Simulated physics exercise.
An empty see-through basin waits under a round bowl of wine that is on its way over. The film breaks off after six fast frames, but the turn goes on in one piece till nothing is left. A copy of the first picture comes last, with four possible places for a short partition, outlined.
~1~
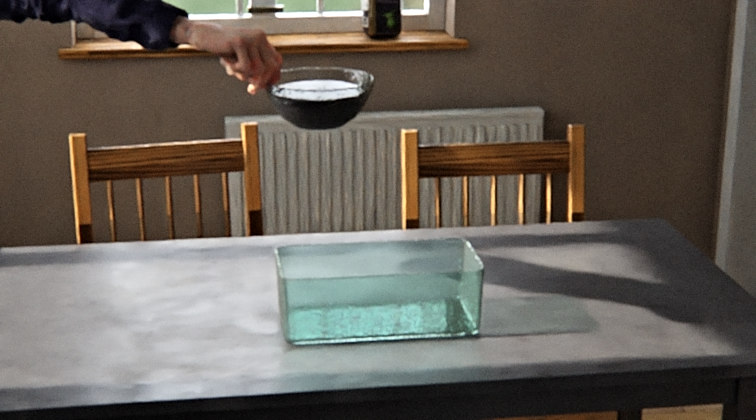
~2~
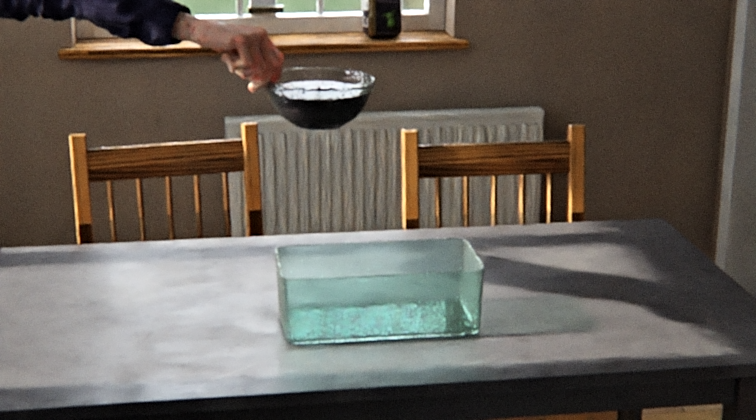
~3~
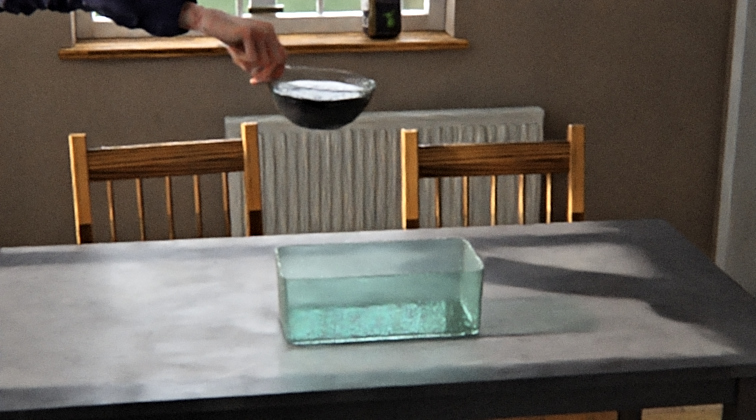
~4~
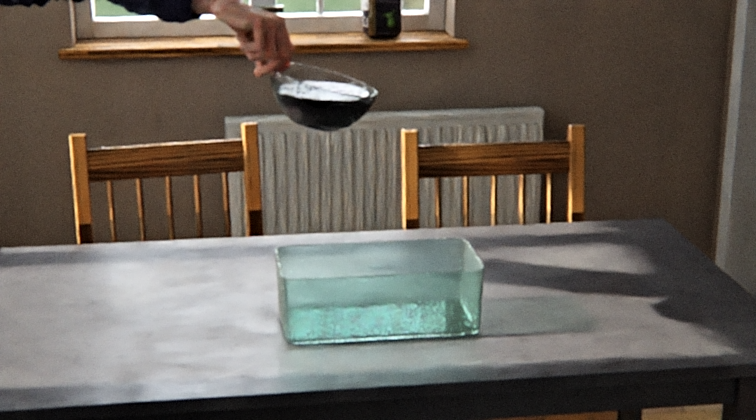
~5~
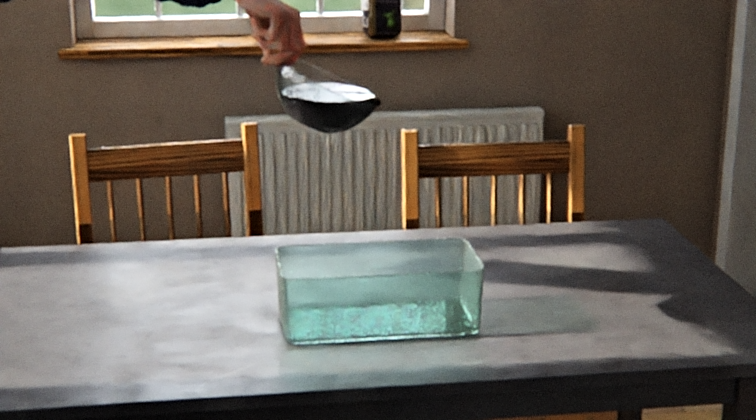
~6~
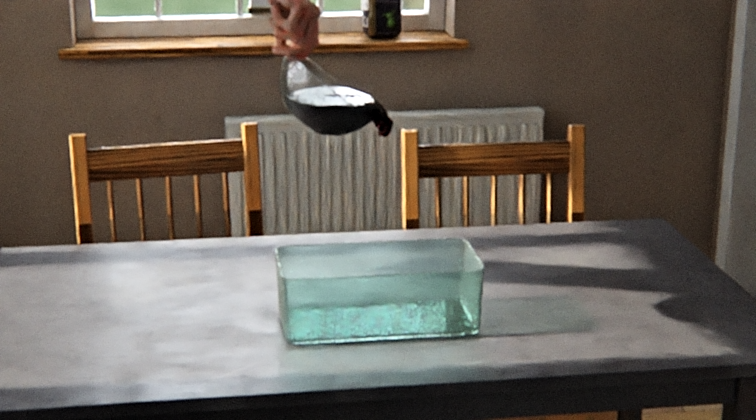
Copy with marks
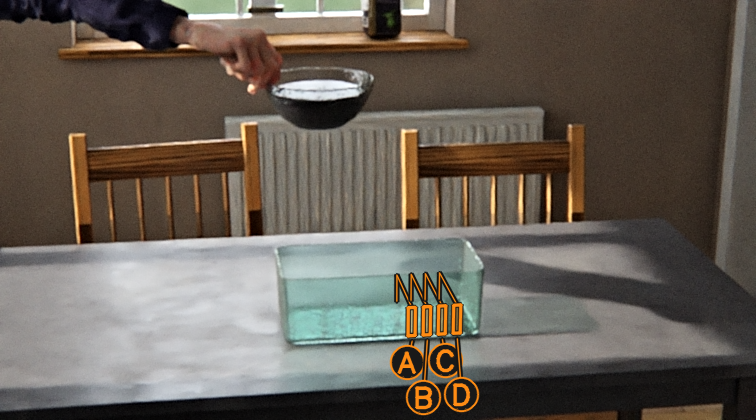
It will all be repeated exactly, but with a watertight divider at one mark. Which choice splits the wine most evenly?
Best: B.
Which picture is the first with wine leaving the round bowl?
In picture 5.
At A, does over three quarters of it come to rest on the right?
No, it does not.
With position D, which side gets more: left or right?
More ends on the left.
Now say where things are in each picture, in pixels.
The first frame shows upright, lip at (371, 77); basin from (285, 342) to (480, 331); nothing has left yet.
The second frame shows upright, lip at (372, 78); nothing has left yet.
The third frame shows tipped about 7°, lip at (374, 83); nothing has left yet.
The fourth frame shows tipped about 15°, lip at (375, 91); nothing has left yet.
The fifth frame shows tipped about 26°, lip at (376, 102); wine is over the lip, down to (376, 102).
The sixth frame shows tipped about 39°, lip at (374, 114); wine is over the lip, down to (383, 133).
On the marked copy, A at (412, 340); B at (427, 340); C at (442, 339); D at (457, 338).
With A, about 31 % ends left of the wall and 65 % right of it; 3 % is lost outside.
With B, about 52 % ends left of the wall and 44 % right of it; 4 % is lost outside.
With C, about 76 % ends left of the wall and 19 % right of it; 4 % is lost outside.
With D, about 90 % ends left of the wall and 4 % right of it; 5 % is lost outside.
